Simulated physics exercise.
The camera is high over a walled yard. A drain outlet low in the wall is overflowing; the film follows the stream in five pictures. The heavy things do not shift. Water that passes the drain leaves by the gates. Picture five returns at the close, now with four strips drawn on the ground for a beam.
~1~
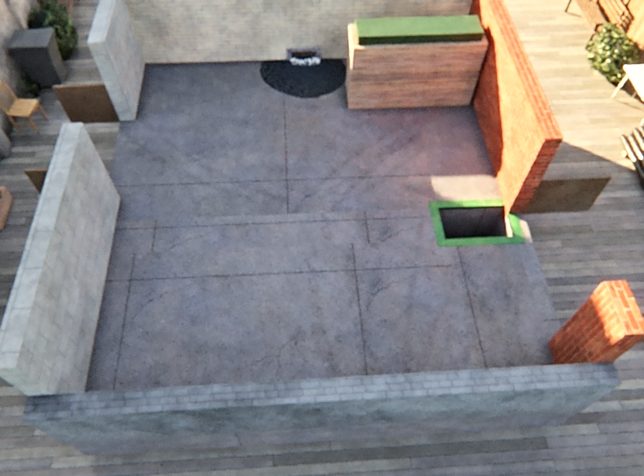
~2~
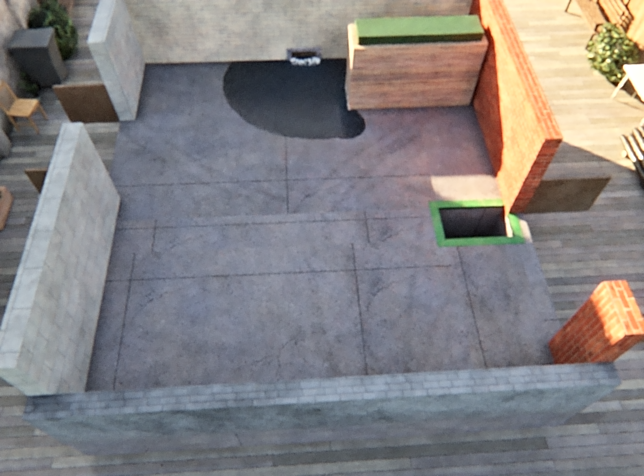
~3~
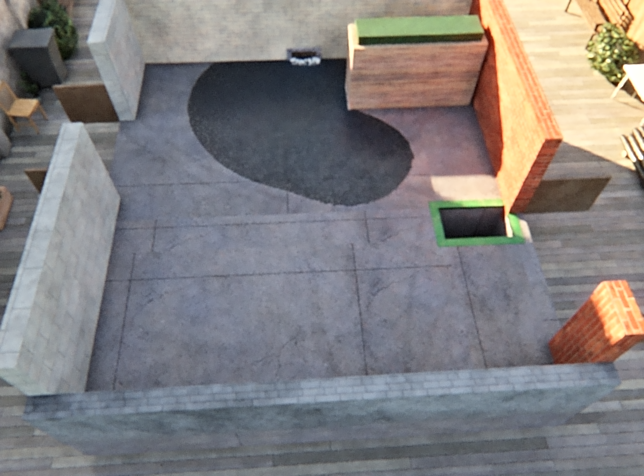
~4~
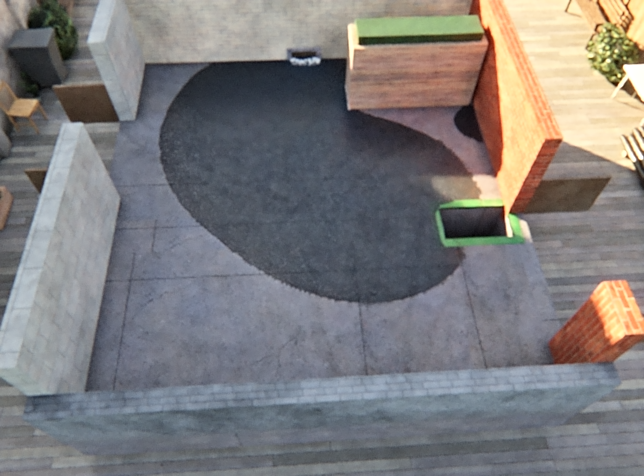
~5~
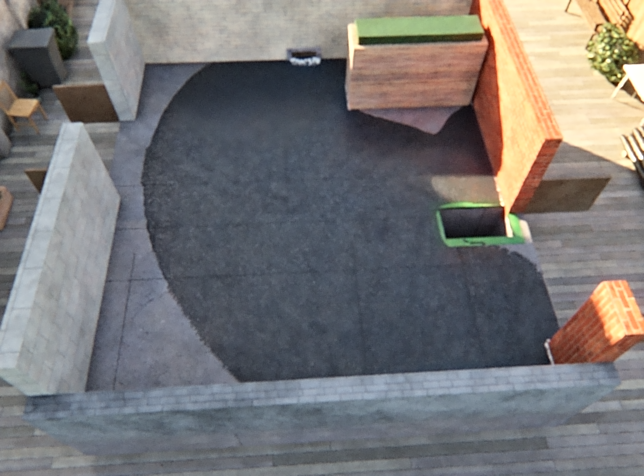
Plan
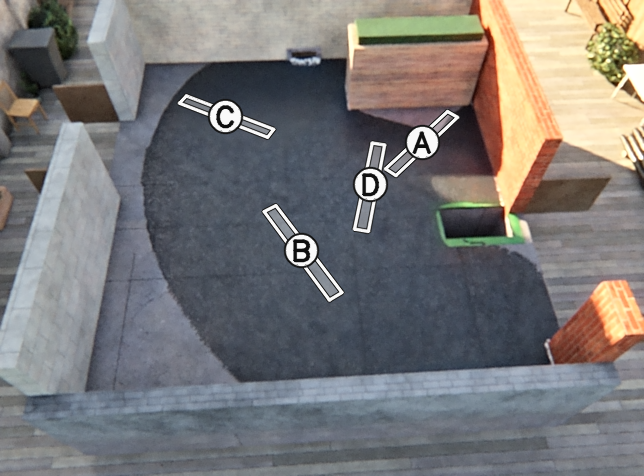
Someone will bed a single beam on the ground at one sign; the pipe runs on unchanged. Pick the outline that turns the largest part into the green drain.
C beats the others.
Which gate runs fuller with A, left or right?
The right gate.
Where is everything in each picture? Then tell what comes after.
Outfall at (304, 54); green drain at (476, 222); open gate at (526, 273); open gate at (128, 157); water covers 4 % of the ground and shows as far out as (307, 93); green drain still dry.
Water covers 12 % of the ground and shows as far out as (310, 137); green drain still dry.
Water covers 28 % of the ground and shows as far out as (381, 190); green drain still dry.
Water covers 49 % of the ground and shows as far out as (414, 286); green drain taking water.
Water covers 75 % of the ground and shows as far out as (531, 331); green drain taking water.
On the marked copy, A from (390, 172) to (452, 114); B from (270, 208) to (335, 296); C from (182, 99) to (270, 133); D from (361, 230) to (378, 144).
For position A, about 23 % of the stream runs into the green drain, about 75 % out by the gates.
For position B, about 27 % of the stream runs into the green drain, about 71 % out by the gates.
For position C, about 38 % of the stream runs into the green drain, about 60 % out by the gates.
For position D, about 28 % of the stream runs into the green drain, about 71 % out by the gates.
